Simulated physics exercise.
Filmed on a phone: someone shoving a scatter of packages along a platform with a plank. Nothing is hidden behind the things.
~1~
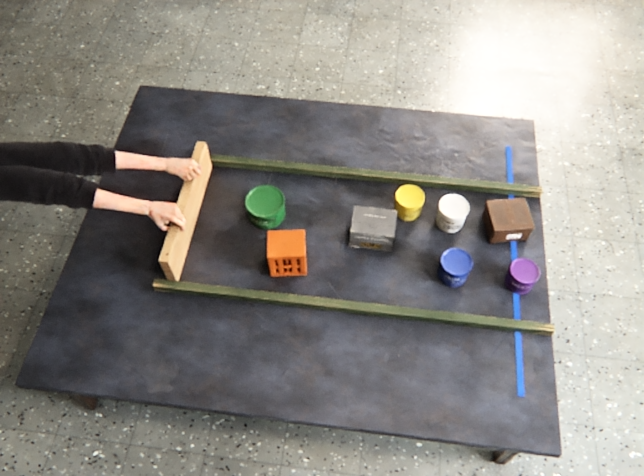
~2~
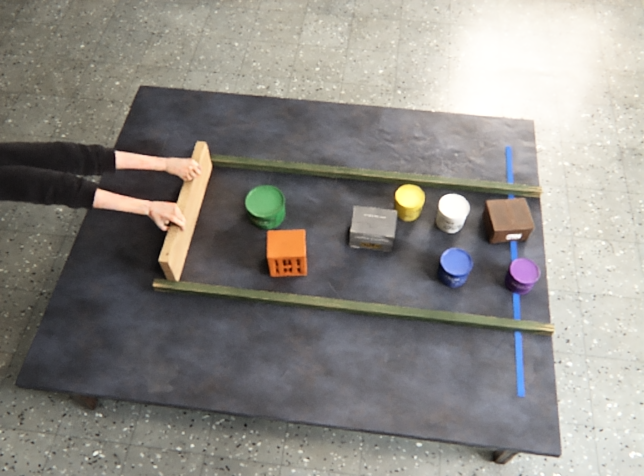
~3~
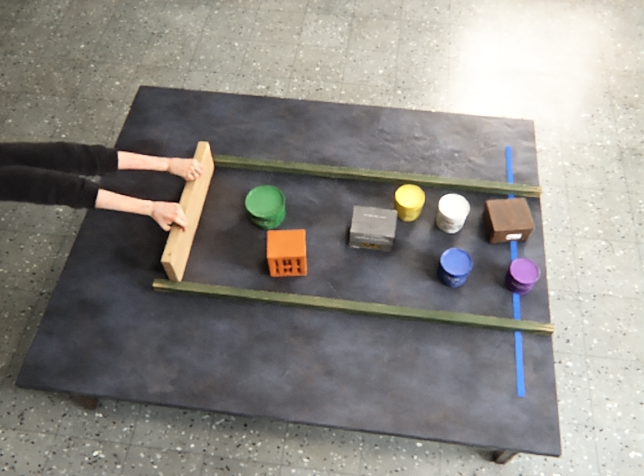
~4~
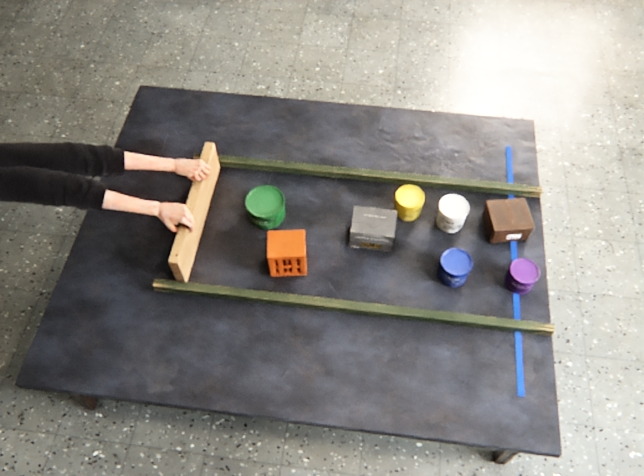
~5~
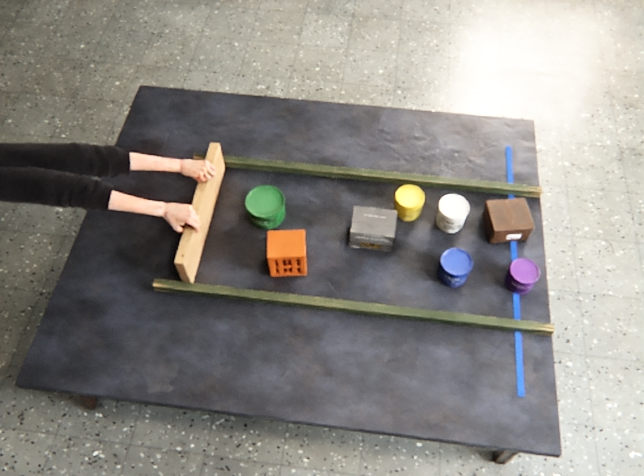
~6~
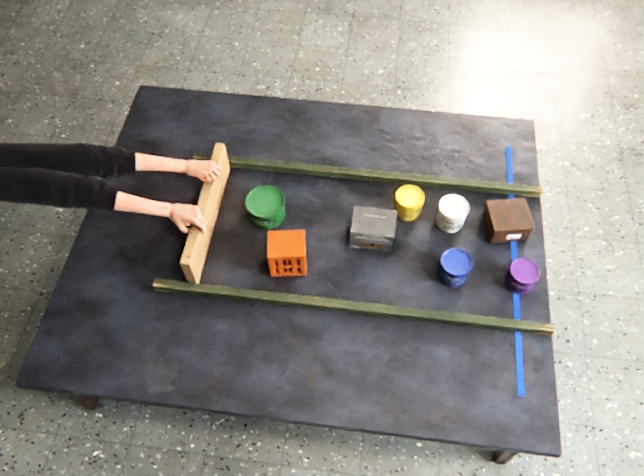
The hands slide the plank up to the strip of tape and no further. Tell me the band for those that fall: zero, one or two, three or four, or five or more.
The number that fall off is five or more.
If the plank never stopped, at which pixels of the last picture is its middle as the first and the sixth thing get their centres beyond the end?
Its middle is around (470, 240) and later (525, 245).
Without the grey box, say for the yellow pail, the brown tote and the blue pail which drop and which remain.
The yellow pail holds on, the brown tote is lost, the blue pail tumbles off.
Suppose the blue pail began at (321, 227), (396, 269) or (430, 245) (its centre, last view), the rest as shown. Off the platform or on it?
Place by place, it stays on; tumbles off; goes over.
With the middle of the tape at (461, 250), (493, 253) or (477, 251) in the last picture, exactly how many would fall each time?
It would be 0, 2 and 2.
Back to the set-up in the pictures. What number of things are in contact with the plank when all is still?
In contact: 3.
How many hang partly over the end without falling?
That would be 2.
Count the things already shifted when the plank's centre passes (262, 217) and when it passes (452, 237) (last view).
The counts are 1 and 8.
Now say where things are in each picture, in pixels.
Purple pail (522, 277); brown tote (507, 221); blue pail (454, 268); plank (188, 210); tape (514, 255), in the first frame.
Brown tote (507, 221); white pail (452, 214), in the second frame.
Blue pail (454, 268); green pail (266, 208), in the third frame.
Purple pail (522, 277); orange crate (287, 253), in the fourth frame.
Brown tote (507, 221); yellow pail (409, 203), in the fifth frame.
Purple pail (522, 277); brown tote (507, 221); blue pail (454, 268); plank (207, 212); tape (514, 255), in the sixth frame.
Soon after, none off yet; purple pail at rest near (522, 277); brown tote at rest near (507, 221); blue pail at rest near (454, 268).
In the end, the number that fall off is five or more; gone, grey box, white pail, blue pail, brown tote and purple pail.
